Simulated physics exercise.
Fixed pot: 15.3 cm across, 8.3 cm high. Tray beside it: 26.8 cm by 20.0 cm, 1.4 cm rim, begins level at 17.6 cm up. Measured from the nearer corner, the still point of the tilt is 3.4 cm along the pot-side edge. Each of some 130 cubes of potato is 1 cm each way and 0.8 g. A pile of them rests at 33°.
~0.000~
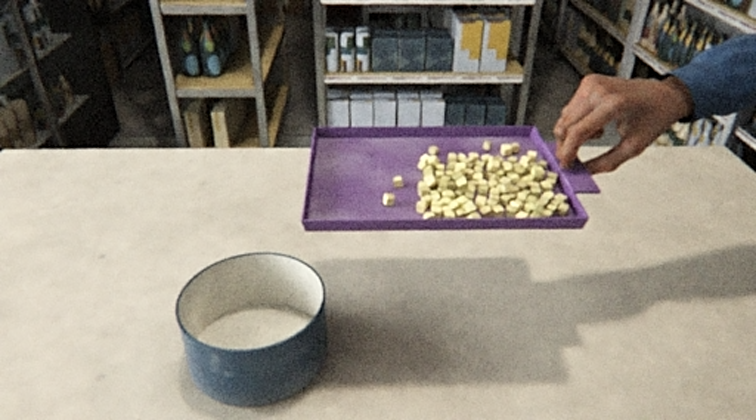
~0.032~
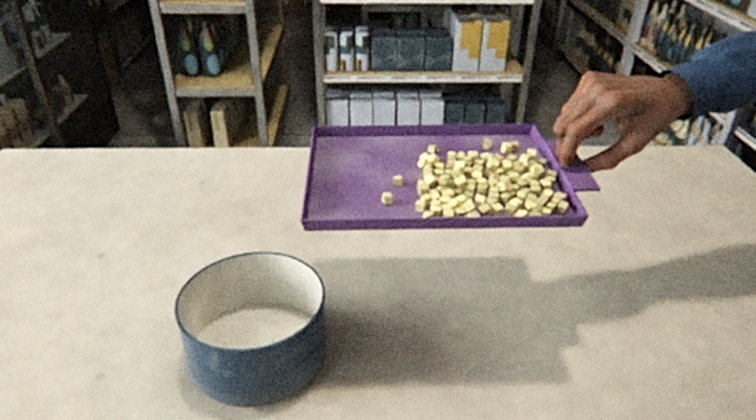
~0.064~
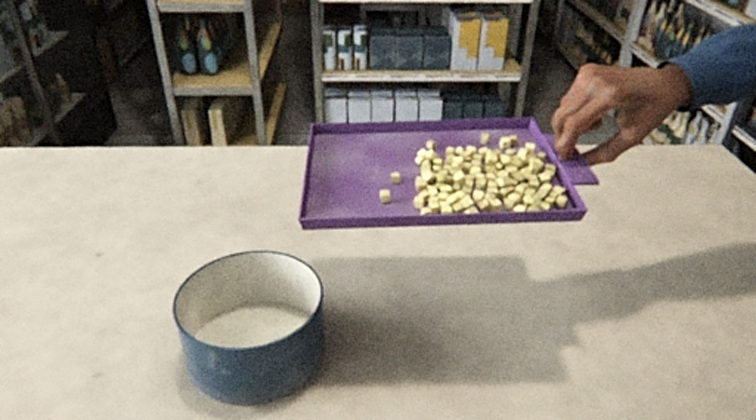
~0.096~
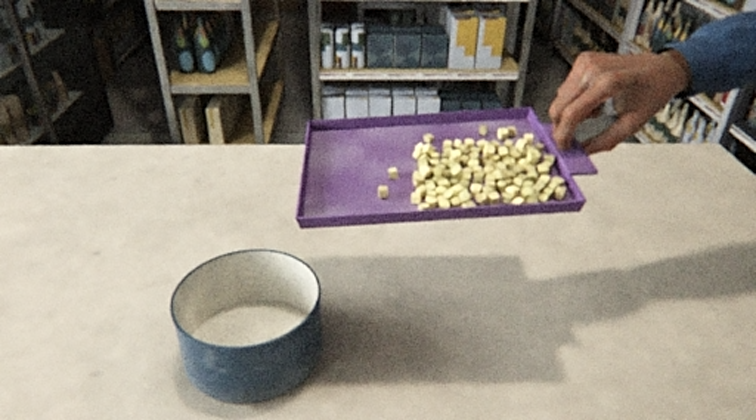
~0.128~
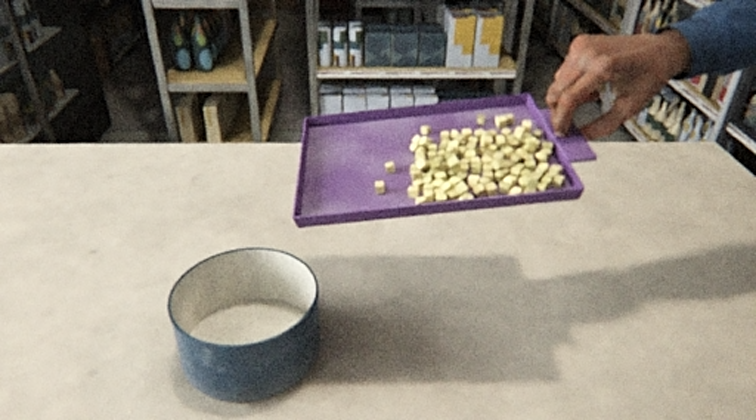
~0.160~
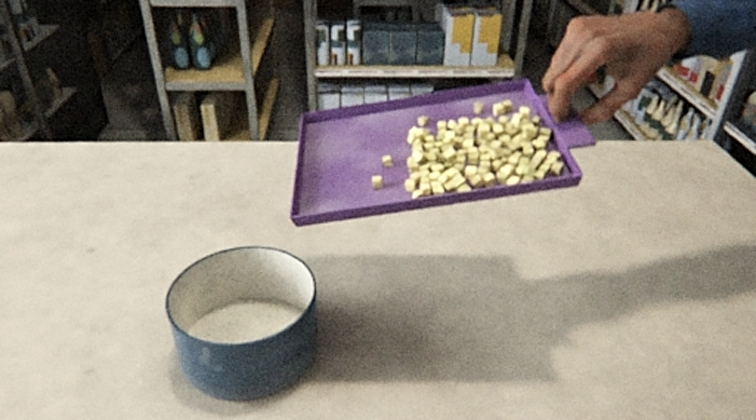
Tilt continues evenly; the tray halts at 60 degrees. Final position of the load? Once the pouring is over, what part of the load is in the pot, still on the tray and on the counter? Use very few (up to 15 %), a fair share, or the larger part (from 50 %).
Pot: The larger part, tray: A fair share, counter: Very few.
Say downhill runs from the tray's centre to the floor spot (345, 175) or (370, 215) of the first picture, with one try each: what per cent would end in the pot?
Roughly 25 per cent on the first try and 35 per cent on the second.
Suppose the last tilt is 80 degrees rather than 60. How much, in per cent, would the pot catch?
Roughly 85 %.
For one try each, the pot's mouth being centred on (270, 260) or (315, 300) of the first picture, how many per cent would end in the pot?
The shares would be near 25 and 40 per cent respectively.
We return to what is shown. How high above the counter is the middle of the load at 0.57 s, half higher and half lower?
Around 30 cm up.
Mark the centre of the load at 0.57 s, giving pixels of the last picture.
(388, 90), roughly.
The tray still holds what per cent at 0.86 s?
It's roughly 40 percent.
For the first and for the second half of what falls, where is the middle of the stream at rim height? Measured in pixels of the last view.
(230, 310) first, (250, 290) later, roughly.
After 0.41 s, tilt 36 degrees; the tray holds 100 %, the pot 0 %.
After 0.57 s, tilt 52 degrees; the tray holds 100 %, the pot 0 %.
After 0.86 s, tilt 60 degrees; the tray holds 40 %, the pot 30 %.
In the end, at 2.1 s, pot 70 %, tray 30 %, counter 5 %.
